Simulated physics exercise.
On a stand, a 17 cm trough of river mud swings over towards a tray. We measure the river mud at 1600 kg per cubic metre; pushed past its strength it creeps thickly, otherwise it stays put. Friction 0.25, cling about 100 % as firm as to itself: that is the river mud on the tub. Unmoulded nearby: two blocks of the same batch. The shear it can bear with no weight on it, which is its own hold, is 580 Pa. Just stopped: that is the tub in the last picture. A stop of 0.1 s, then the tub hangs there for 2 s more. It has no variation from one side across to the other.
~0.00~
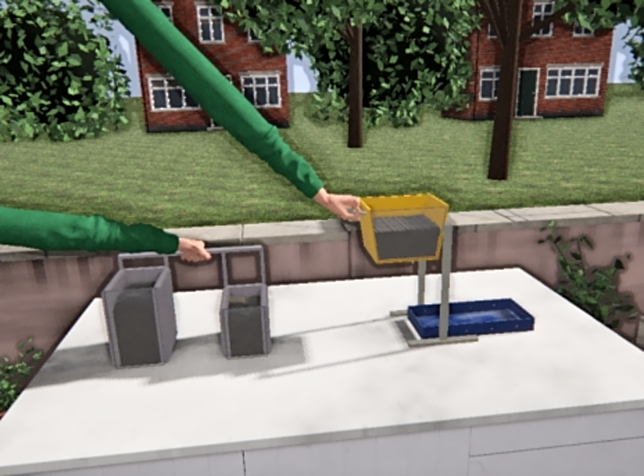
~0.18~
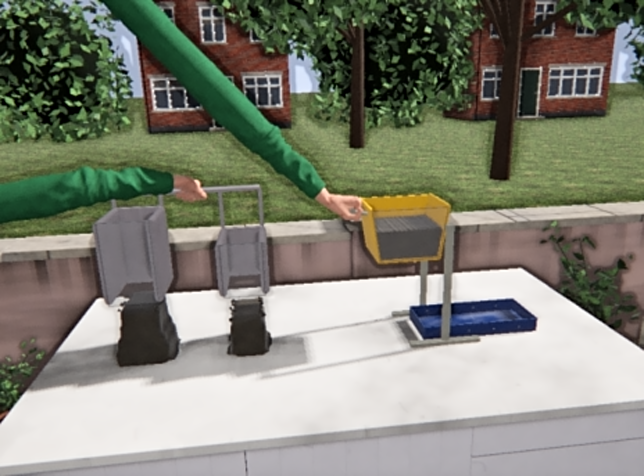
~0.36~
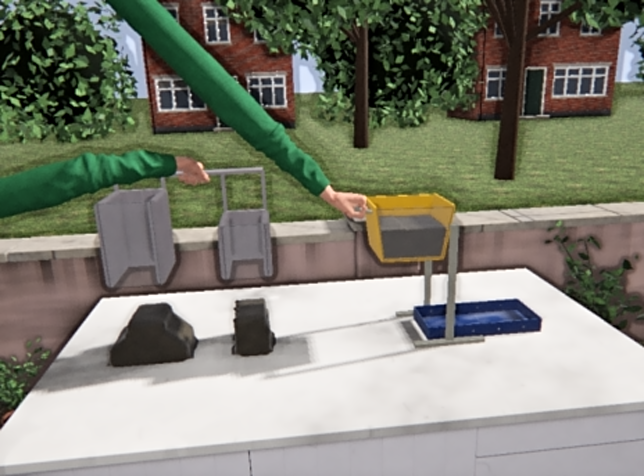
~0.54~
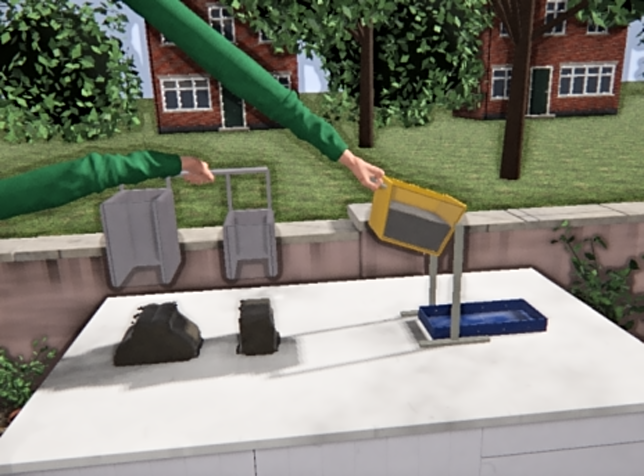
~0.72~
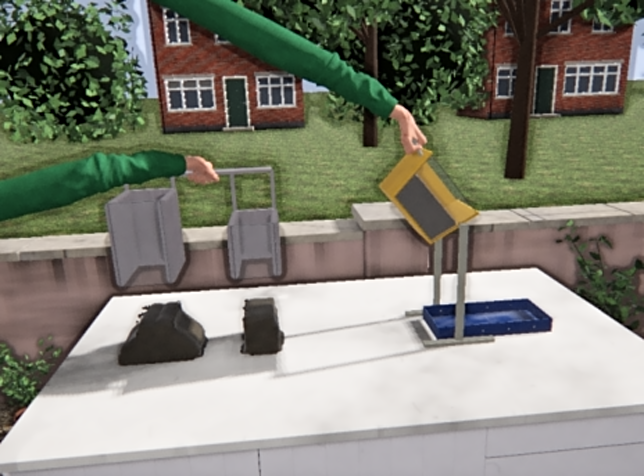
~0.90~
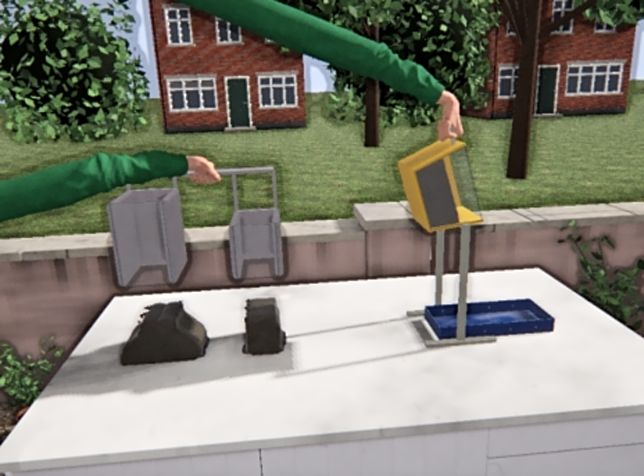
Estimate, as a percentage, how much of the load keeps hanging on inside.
100 %.
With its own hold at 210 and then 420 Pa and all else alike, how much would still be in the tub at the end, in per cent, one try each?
Expect about 60 in a hundred, then about 100 in a hundred.
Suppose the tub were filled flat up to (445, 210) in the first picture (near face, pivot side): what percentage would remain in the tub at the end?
About 70 per cent.
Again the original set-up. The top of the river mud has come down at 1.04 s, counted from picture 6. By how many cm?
About 0 cm.
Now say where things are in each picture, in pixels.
Handle-side rim at (371, 210), tilt 0 degrees; crest of the river mud at (434, 228); block heights 22 cm, 14 cm (left to right), in the first picture.
Handle-side rim at (373, 210), tilt 0 degrees; crest of the river mud at (436, 228); block heights 19 cm, 14 cm (left to right), in the second picture.
Handle-side rim at (377, 209), tilt 1 degrees; crest of the river mud at (385, 230); block heights 14 cm, 13 cm (left to right), in the third picture.
Handle-side rim at (394, 184), tilt 20 degrees; crest of the river mud at (390, 209); block heights 14 cm, 13 cm (left to right), in the fourth picture.
Handle-side rim at (432, 154), tilt 51 degrees; crest of the river mud at (415, 175); block heights 14 cm, 13 cm (left to right), in the fifth picture.
Handle-side rim at (465, 146), tilt 74 degrees; crest of the river mud at (441, 160); block heights 14 cm, 13 cm (left to right), in the sixth picture.
After 1.04 s, the tub is at 74 degrees and holds 100 %.
After 1.21 s, the tub is at 74 degrees and holds 100 %.
After 1.38 s, the tub is at 74 degrees and holds 100 %.
After 1.55 s, the tub is at 74 degrees and holds 100 %.
After 2.90 s, the tub is at 74 degrees and holds 100 %.
